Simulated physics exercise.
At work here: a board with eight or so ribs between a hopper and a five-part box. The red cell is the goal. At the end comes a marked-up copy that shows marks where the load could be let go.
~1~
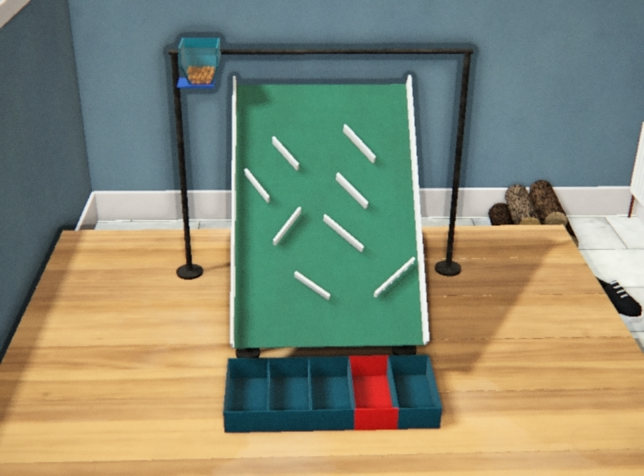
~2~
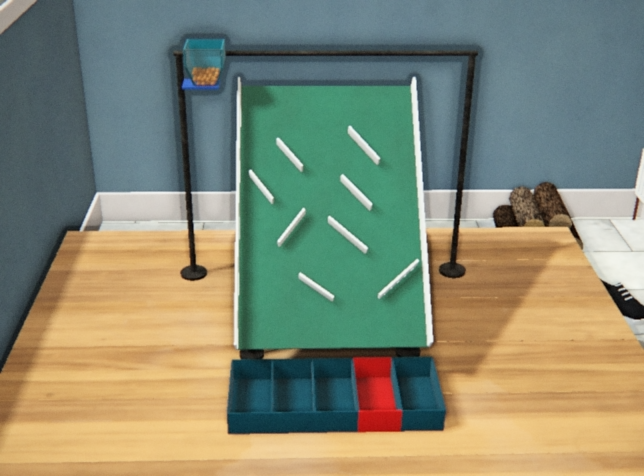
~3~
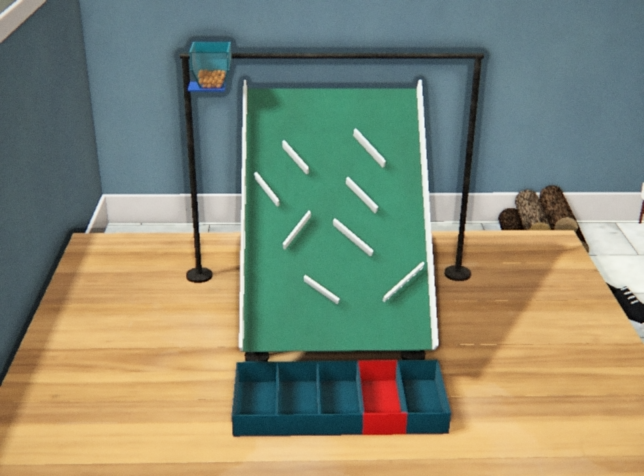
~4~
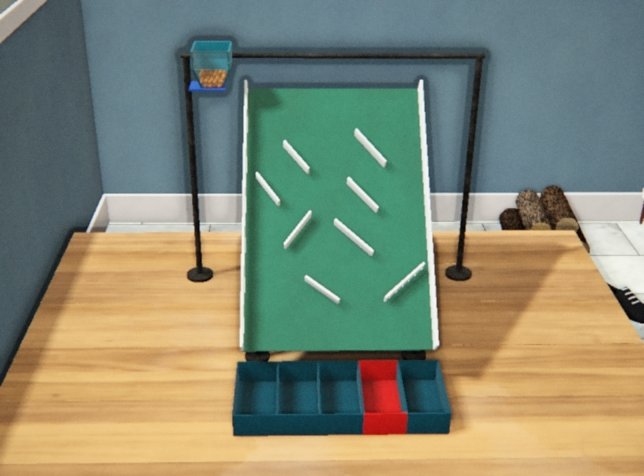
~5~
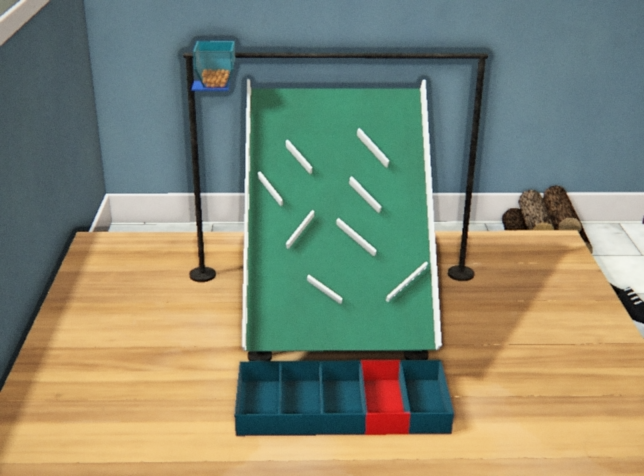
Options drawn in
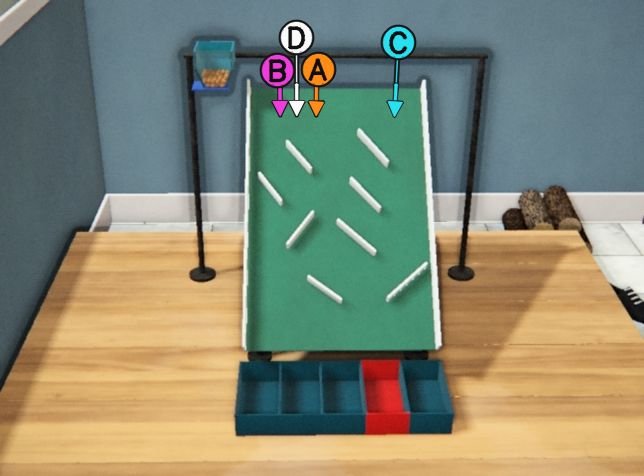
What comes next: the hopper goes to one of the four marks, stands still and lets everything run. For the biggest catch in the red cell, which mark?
A is best.
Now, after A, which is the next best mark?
That would be D.
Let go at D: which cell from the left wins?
The fourth from the left.
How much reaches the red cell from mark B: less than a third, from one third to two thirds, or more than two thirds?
Mark B gives less than a third.
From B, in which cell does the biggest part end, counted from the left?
It is the first one.
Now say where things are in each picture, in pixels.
In the first picture, hopper at (204, 75), roasted chickpeas, door shut.
In the second picture, ribs (278, 138) to (302, 166), (349, 126) to (379, 159), (250, 170) to (272, 199).
In the third picture, ribs (347, 178) to (377, 208), (284, 244) to (310, 211), (334, 219) to (372, 252).
In the fourth picture, ribs (306, 276) to (339, 300), (386, 297) to (424, 263).
In the fifth picture, red cell at (388, 423), number 4 of 5 from the left.
On the marked copy, mark A meets the board at (316, 110); mark B meets the board at (280, 110); mark C meets the board at (394, 111); mark D meets the board at (296, 110).
With A, most in the red cell, about a quarter in other cells.
With B, about a quarter in the red cell, most in other cells.
With C, a small part in the red cell, nearly all in other cells.
With D, about half in the red cell, about half in other cells.
